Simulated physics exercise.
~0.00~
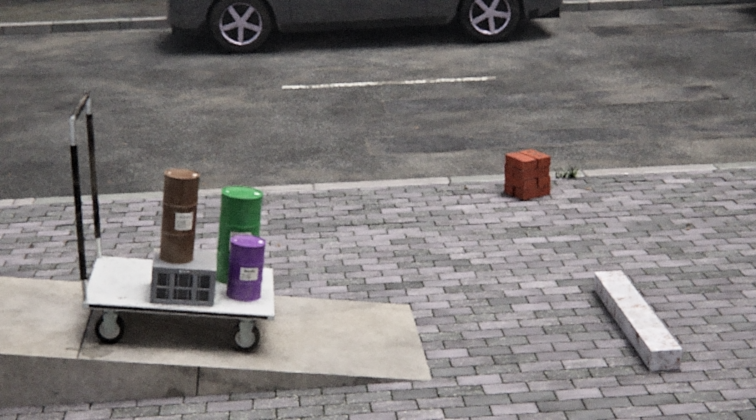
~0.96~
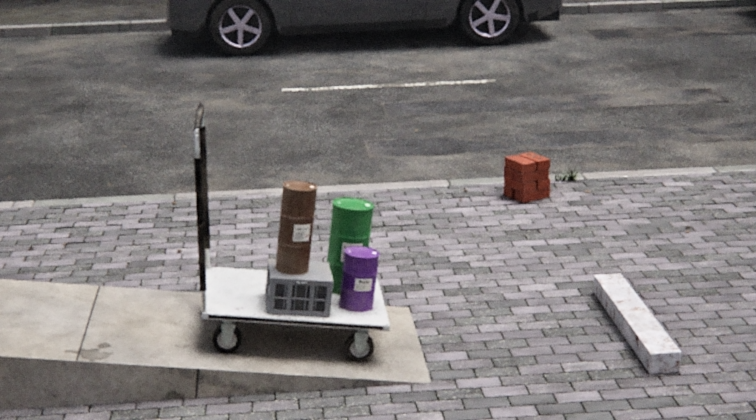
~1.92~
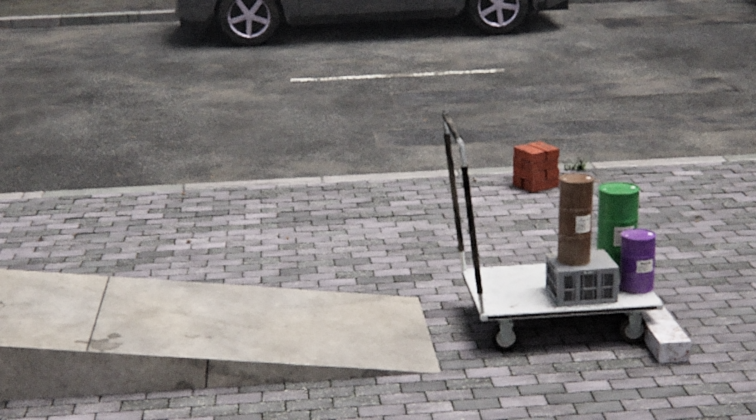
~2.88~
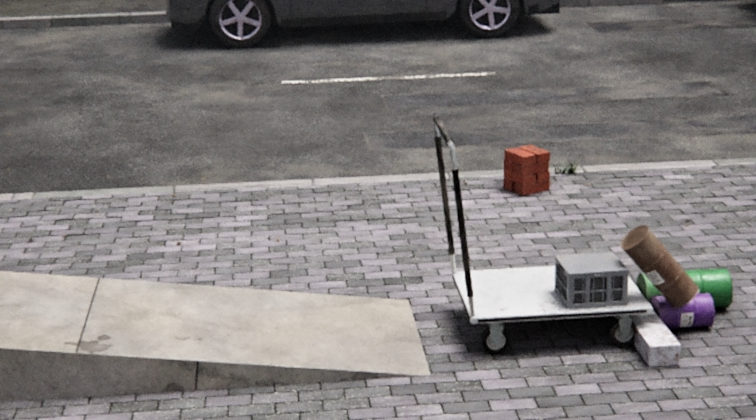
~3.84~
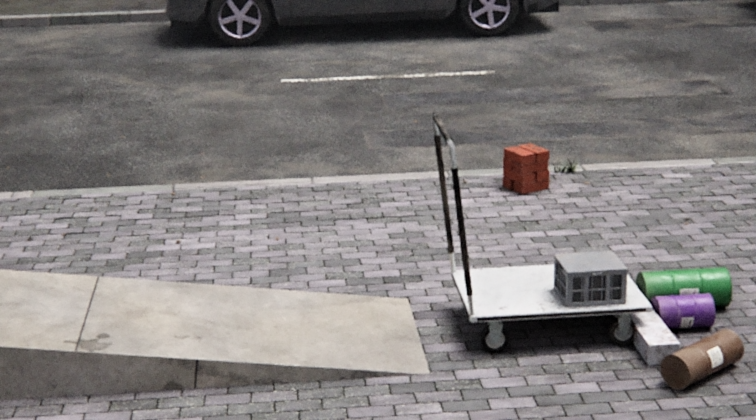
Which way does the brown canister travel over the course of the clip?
The brown canister travels to the right, first riding on the trolley and then toppling off beyond the kerb.
